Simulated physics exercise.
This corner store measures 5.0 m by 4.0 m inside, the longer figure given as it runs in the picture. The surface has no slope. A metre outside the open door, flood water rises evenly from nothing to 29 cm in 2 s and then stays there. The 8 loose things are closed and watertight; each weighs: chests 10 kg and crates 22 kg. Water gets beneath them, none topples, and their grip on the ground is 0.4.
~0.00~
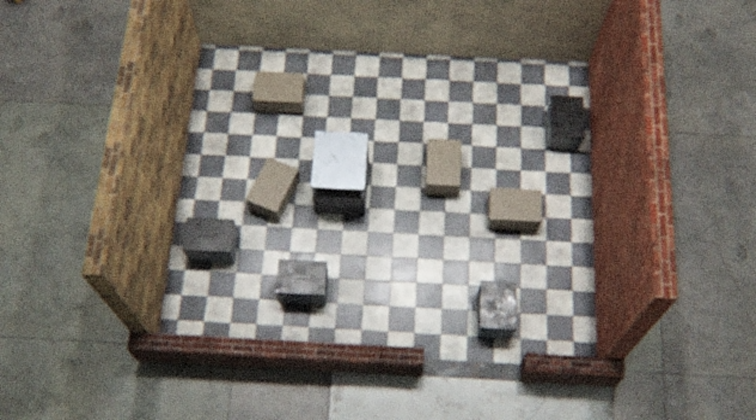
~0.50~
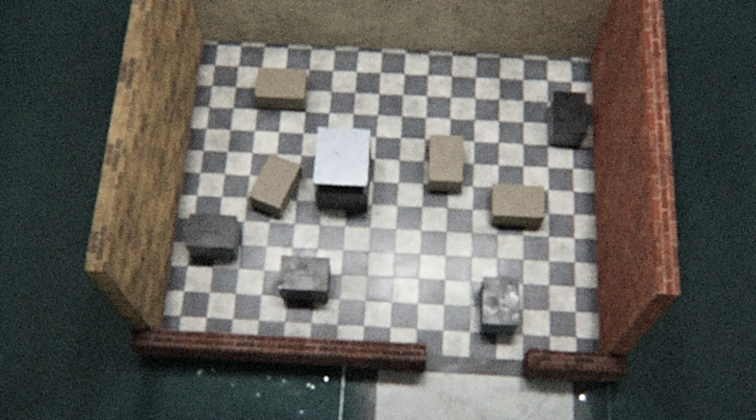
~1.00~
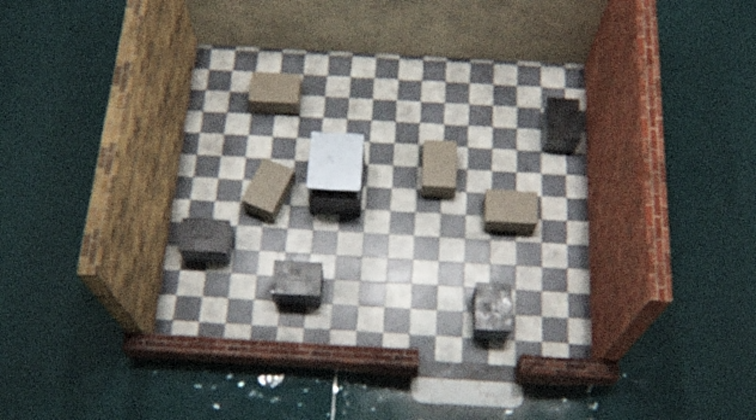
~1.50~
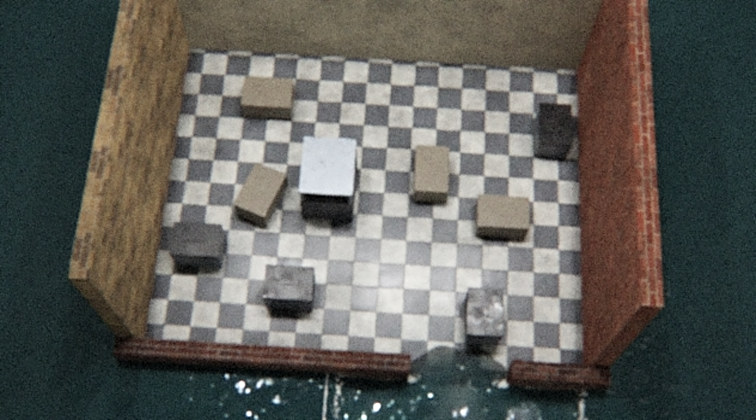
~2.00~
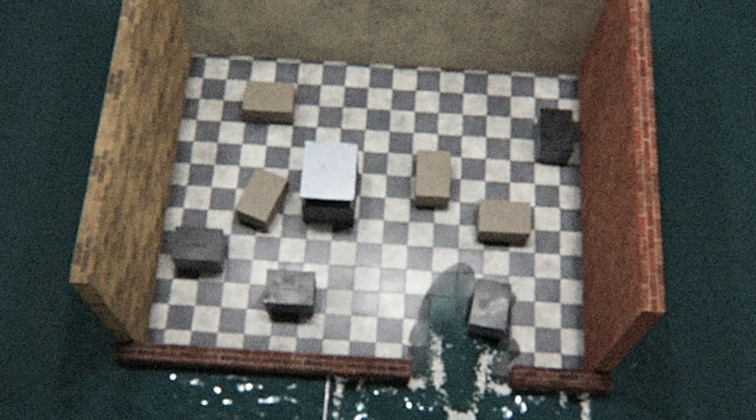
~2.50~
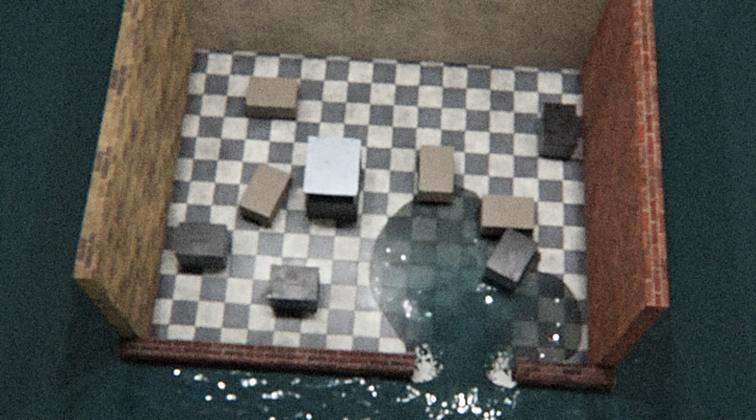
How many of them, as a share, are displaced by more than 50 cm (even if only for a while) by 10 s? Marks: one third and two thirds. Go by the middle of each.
It is two thirds or more.
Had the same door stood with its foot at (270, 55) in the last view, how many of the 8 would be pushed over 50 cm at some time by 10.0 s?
Then 7.
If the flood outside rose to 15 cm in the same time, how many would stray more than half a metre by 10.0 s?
In that case 1 of them.
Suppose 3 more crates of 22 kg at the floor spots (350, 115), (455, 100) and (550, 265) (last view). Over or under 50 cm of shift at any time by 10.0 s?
In that order: More, past it, over.
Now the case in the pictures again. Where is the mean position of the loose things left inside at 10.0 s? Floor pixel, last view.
Near (316, 171).
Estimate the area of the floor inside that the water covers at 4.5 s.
Roughly 13 m2.
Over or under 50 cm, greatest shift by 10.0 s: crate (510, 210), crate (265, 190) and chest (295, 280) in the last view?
In turn: Over, under, under.
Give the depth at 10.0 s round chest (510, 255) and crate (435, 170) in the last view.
About 17 and 17 cm.
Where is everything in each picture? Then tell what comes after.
In the first frame, a chest at (498, 305) rests on the ground; a chest at (301, 277) rests on the ground; water covers 0.0 m2; 0 of 8 have shifted.
In the second frame, a chest at (501, 301) rests on the ground; a chest at (304, 273), on the bottom; water covers 0.0 m2; 0 of 8 have shifted.
In the third frame, a chest at (493, 306) rests on the ground; a chest at (297, 278), on the bottom; water covers 0.0 m2; 0 of 8 have shifted.
In the fourth frame, a chest at (485, 312), on the bottom; a chest at (289, 282) rests on the ground; 0.1 m2 under water; 0 of 8 have shifted.
In the fifth frame, a chest at (491, 304) rests on the ground, 16 cm from its start; a chest at (290, 287), on the bottom; 0.9 m2 under water; 1 of 8 have shifted.
In the sixth frame, a chest at (512, 254) rests on the ground, 73 cm from its start; a chest at (293, 282), on the bottom; water covers 3.5 m2; 1 of 8 have shifted.
After 3.5 s 2 of 8 are over 50 cm from their spots; 1 afloat.
After 4.5 s 4 of 8 are over 50 cm from their spots; 2 afloat.
After 7.0 s 4 of 8 are over 50 cm from their spots; 4 afloat.
After 10.0 s 6 of 8 are over 50 cm from their spots, and 6 have been at some point; 6 afloat.
